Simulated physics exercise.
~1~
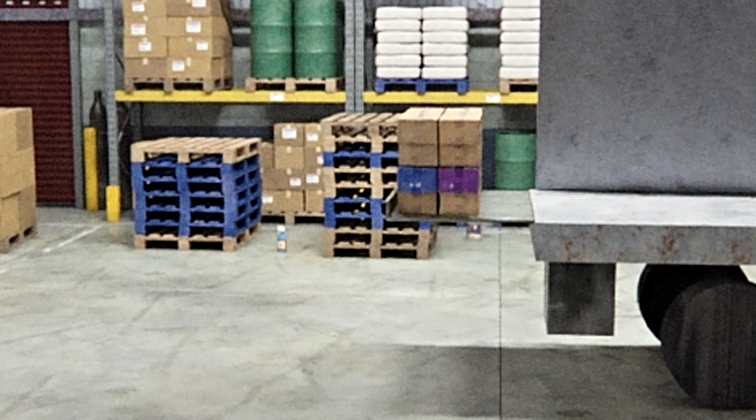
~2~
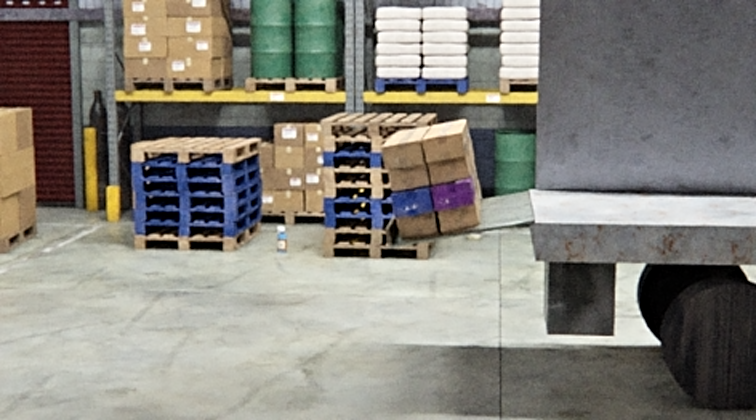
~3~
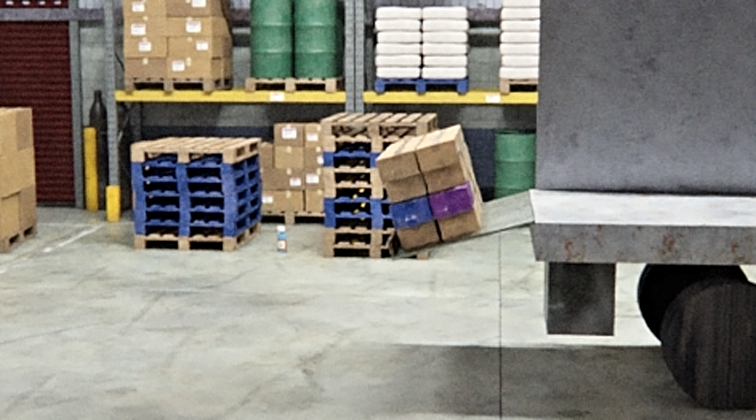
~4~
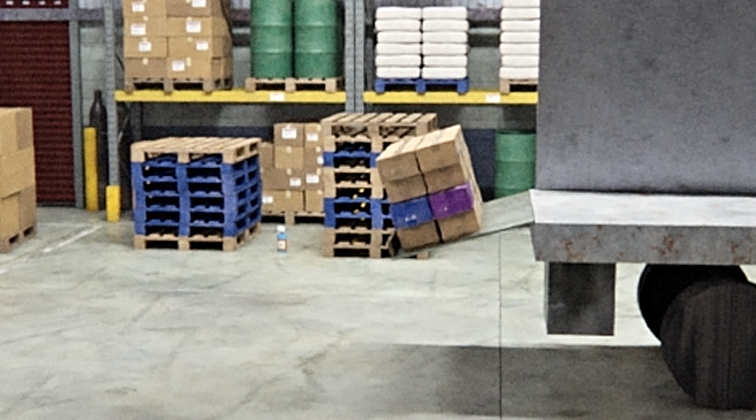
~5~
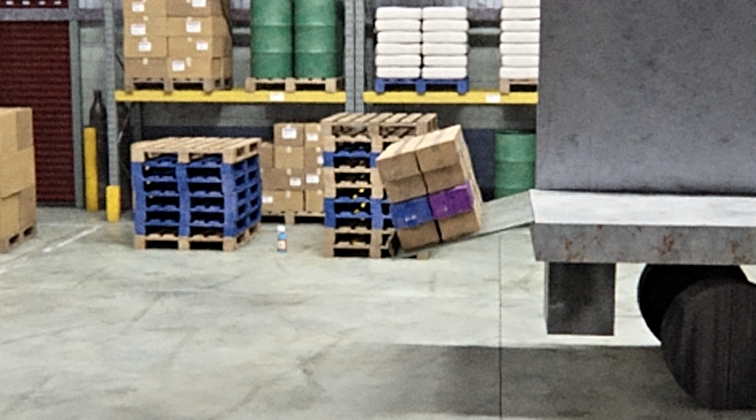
A stack of cardboard boxes, with one blue and one purple among them, tipped to the left as the lorry's tail lift dipped at its outer end beside some pallets, then stayed leaning there, still together on the sloping platform.
